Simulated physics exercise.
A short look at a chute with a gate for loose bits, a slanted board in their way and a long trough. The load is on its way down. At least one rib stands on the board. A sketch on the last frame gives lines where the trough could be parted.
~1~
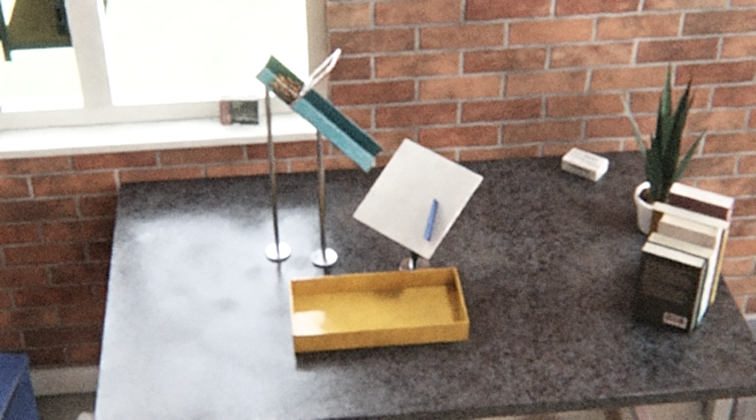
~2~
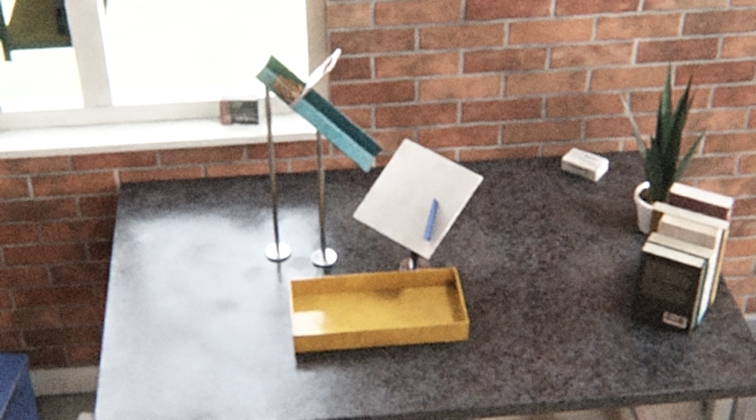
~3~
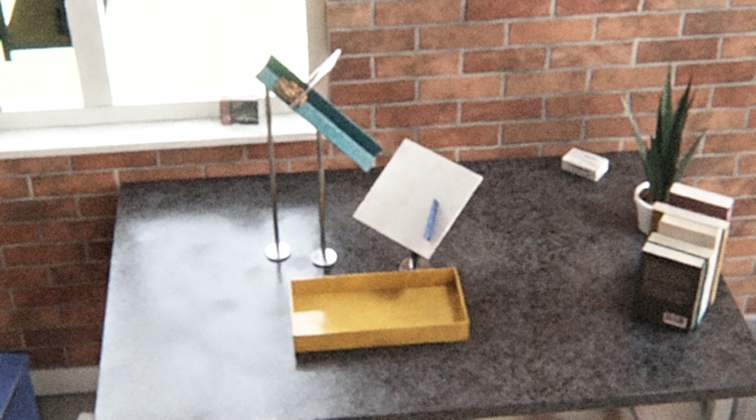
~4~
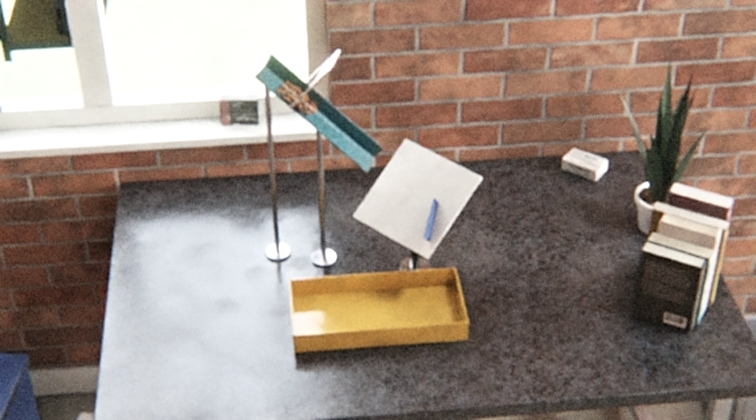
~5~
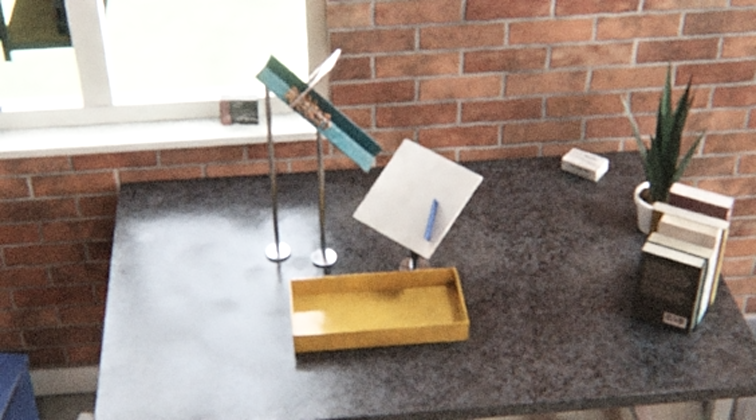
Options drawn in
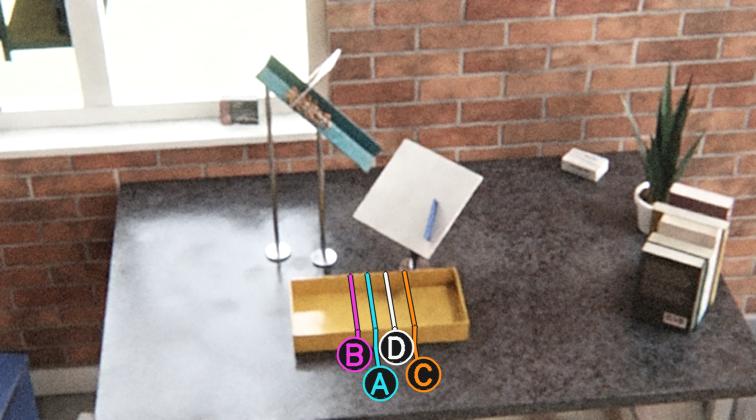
A dark speckled desk stands against a red brick wall beneath a window, seen from above at a fixed angle. A teal chute slopes down to the right on two thin metal stands, with a tilted pale board bearing a blue rib beside it, a yellow trough in front, and books and a potted plant at right. Small brown bits slide a short way down the chute, while everything else stays still.
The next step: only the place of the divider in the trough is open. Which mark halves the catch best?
D.
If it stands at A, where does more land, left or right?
The right side.
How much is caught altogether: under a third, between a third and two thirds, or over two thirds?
It is over two thirds.
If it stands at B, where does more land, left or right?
The right side.
On the marked copy, line A crosses the front rim at (375, 329); line B crosses the front rim at (357, 330); line C crosses the front rim at (414, 326); line D crosses the front rim at (394, 328).
If A is chosen, of what is caught, about a tenth on the left of the divider, the larger part on the right.
If B is chosen, of what is caught, just a few on the left of the divider, almost all on the right.
If C is chosen, of what is caught, the larger part on the left of the divider, roughly a quarter on the right.
If D is chosen, of what is caught, roughly a third on the left of the divider, roughly two thirds on the right.
